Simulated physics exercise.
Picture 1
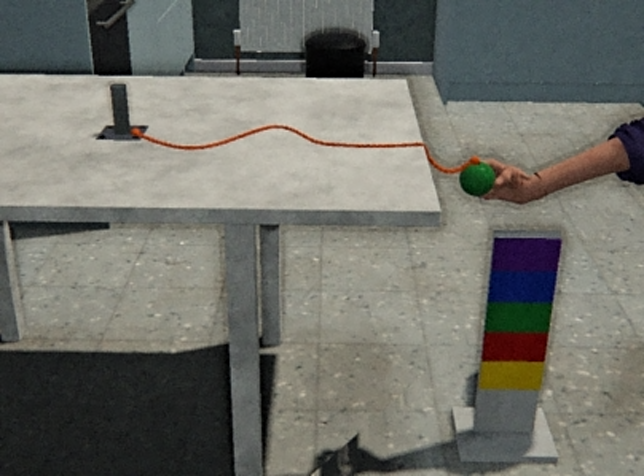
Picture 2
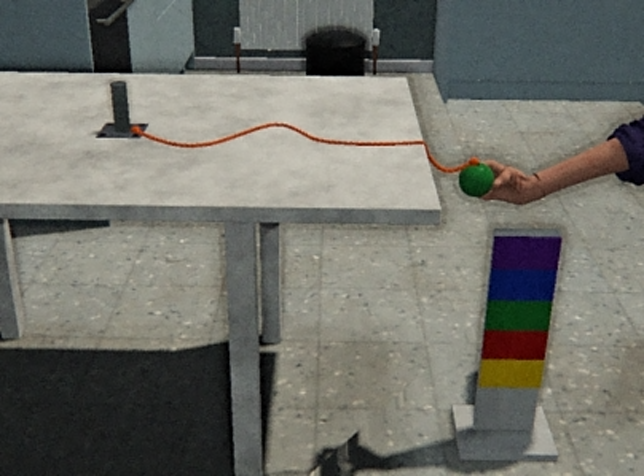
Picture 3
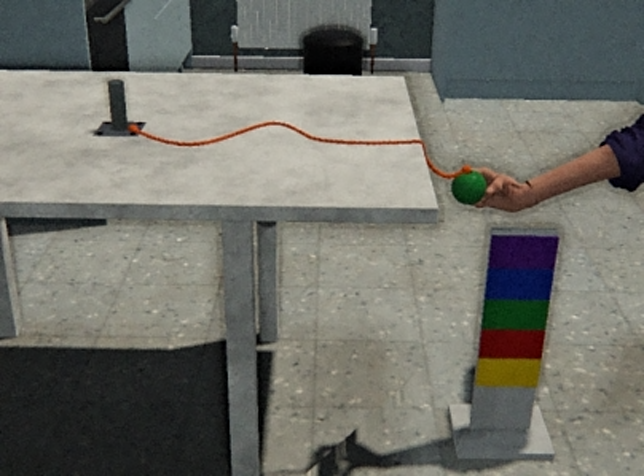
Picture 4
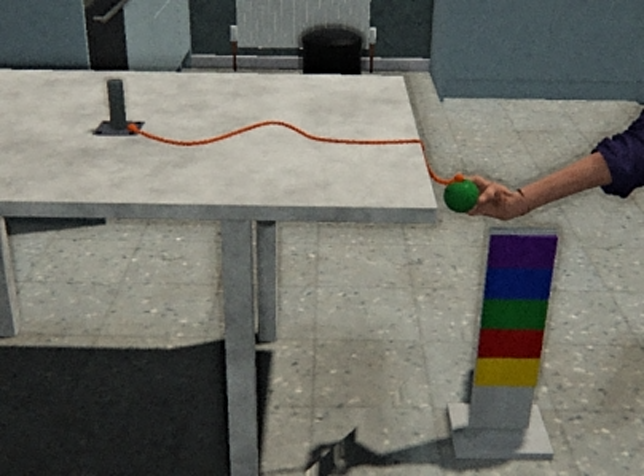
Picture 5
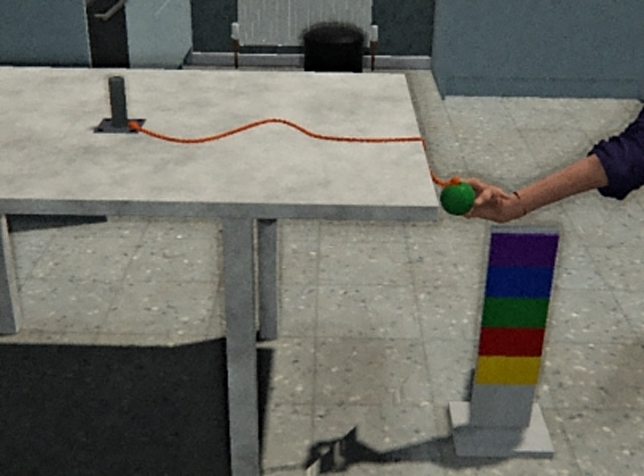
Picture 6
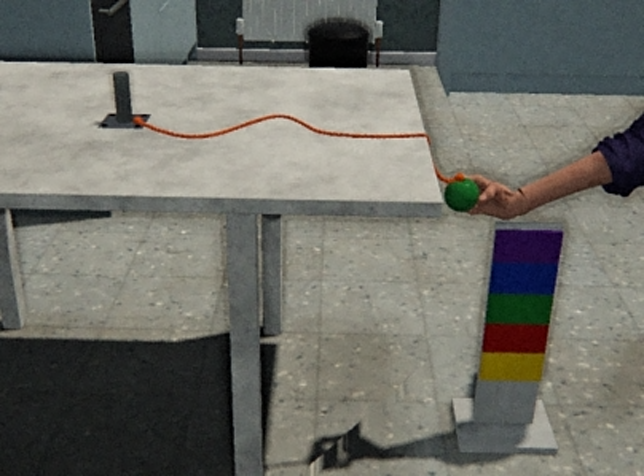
In a room with a pale tiled floor, a hand holds a green apple tied to an orange cord lying across a table, shifting it slightly left and down beside a board with five coloured bands, then barely moving.
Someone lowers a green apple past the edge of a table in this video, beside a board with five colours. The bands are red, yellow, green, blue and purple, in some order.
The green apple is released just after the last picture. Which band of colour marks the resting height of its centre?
The blue band marks it.
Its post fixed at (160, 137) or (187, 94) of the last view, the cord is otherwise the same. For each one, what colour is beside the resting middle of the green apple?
It comes out green the first time and green the second time.
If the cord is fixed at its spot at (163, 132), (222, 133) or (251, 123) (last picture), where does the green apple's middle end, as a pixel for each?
Roughly (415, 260), (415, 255) and (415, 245).
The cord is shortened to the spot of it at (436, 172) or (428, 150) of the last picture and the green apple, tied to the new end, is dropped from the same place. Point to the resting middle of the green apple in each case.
First (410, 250), then (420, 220).
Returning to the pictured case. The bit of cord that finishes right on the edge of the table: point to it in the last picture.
(359, 136).
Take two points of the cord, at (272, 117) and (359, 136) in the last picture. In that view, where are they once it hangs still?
End positions: About (312, 129) and about (425, 138).
A little later, apple near (447, 273); level with blue.
Next, apple near (387, 267); level with blue.
Later still, apple near (424, 277); level with blue.
When it is over, apple near (420, 277); level with blue. The cord holds its middle at blue.
